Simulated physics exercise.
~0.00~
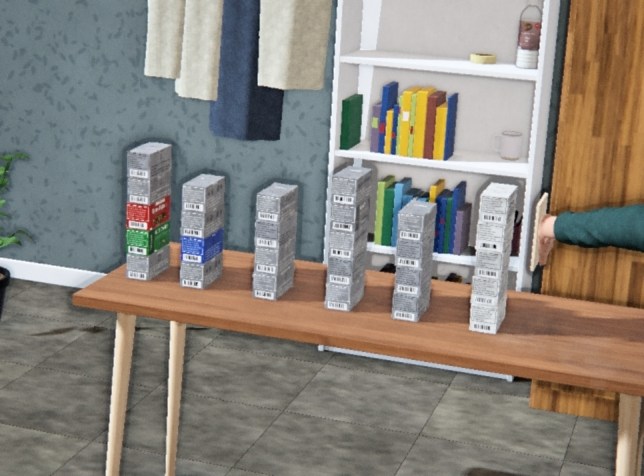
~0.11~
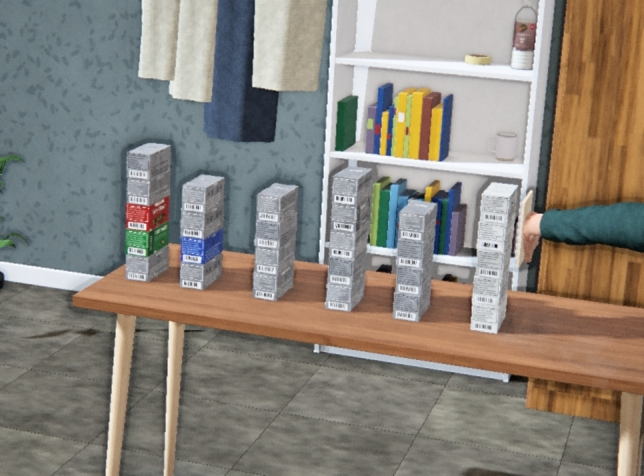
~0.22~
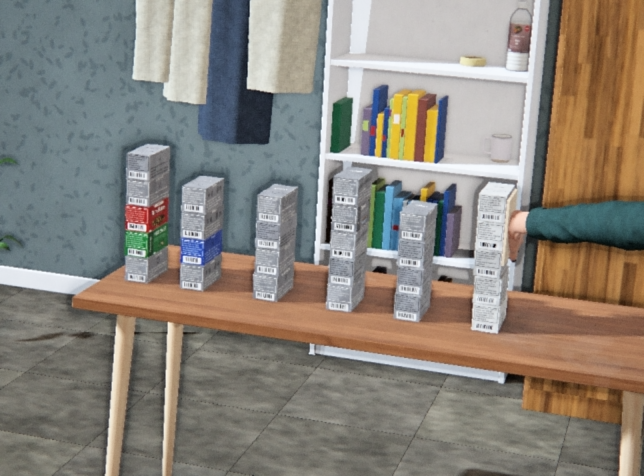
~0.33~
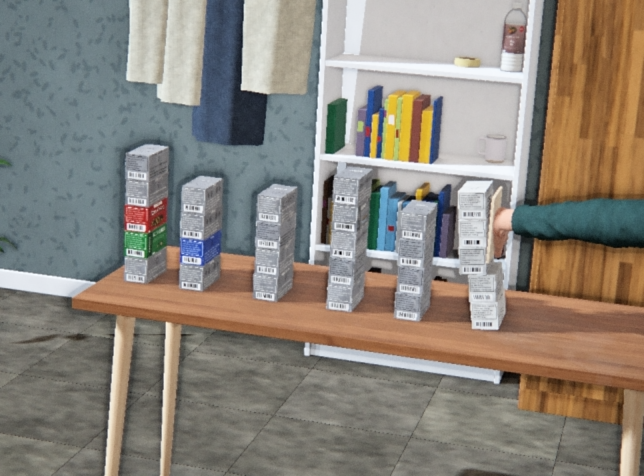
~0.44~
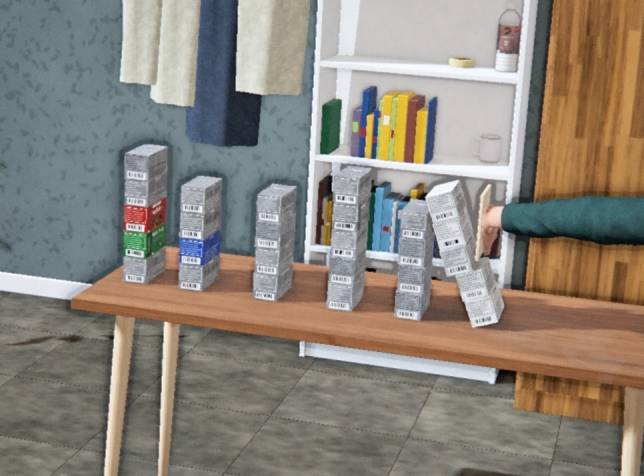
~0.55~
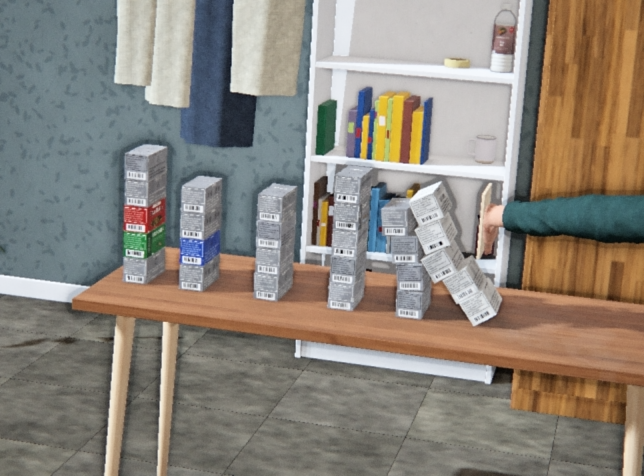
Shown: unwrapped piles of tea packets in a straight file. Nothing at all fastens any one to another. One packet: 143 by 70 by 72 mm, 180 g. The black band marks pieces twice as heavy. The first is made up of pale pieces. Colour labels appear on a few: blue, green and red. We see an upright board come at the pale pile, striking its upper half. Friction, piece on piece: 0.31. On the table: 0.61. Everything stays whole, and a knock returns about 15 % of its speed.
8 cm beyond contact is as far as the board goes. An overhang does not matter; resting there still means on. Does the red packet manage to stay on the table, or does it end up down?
It ends up down.
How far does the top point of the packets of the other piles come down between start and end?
13 cm.
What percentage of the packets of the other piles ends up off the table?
Something close to 25 percent of them.
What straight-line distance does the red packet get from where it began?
Roughly 94 cm away.
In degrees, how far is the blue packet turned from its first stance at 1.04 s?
I'd estimate close to 0°.
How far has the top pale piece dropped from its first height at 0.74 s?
8 cm lower.
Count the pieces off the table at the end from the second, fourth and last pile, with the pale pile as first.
Tally - second: 0; fourth: 0; last: 4.
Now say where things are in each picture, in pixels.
In the first picture (each place is the centre of the face we see best; the camera moves round a little), board (536, 229) 7 cm short; red packet (138, 217); green packet (137, 242); blue packet (192, 250); the others all in place.
The second picture shows board (521, 227) 32 mm short; red packet (138, 218).
The third picture shows board (506, 225) 7 mm in; red packet (137, 219).
The fourth picture shows board (491, 222) 47 mm in, top of the pale pile leaning 7°; red packet (136, 219); the others all in place.
The fifth picture shows board (480, 219) 8 cm in, top of the pale pile leaning 21°; red packet (135, 219); the others all in place.
The sixth picture shows board (481, 218) 8 cm in, stopped, top of the pale pile leaning 29°; red packet (136, 220); green packet (135, 245); blue packet (192, 252); steepest lean 6°, the packet at (394, 223); 3 have shifted.
By 0.74 s, 5 of the pale pile down; none of the 22 other packets off the table, 9 disturbed; red packet unmoved.
By 1.04 s, 5 of the pale pile down; none of the 22 other packets off the table, 13 disturbed; red packet unmoved.
By 1.80 s, 5 of the pale pile down; none of the 22 other packets off the table, 20 disturbed; red packet tilted 36°, 27 mm lower; blue packet on its side.
By 2.32 s, 5 of the pale pile down; 5 of the 22 other packets off the table; red packet upside down; blue packet on its side.
When it is over (2.6 s), 5 of the pale pile down; 5 of the 22 other packets off the table; red packet upside down; green packet upside down; blue packet on its side.
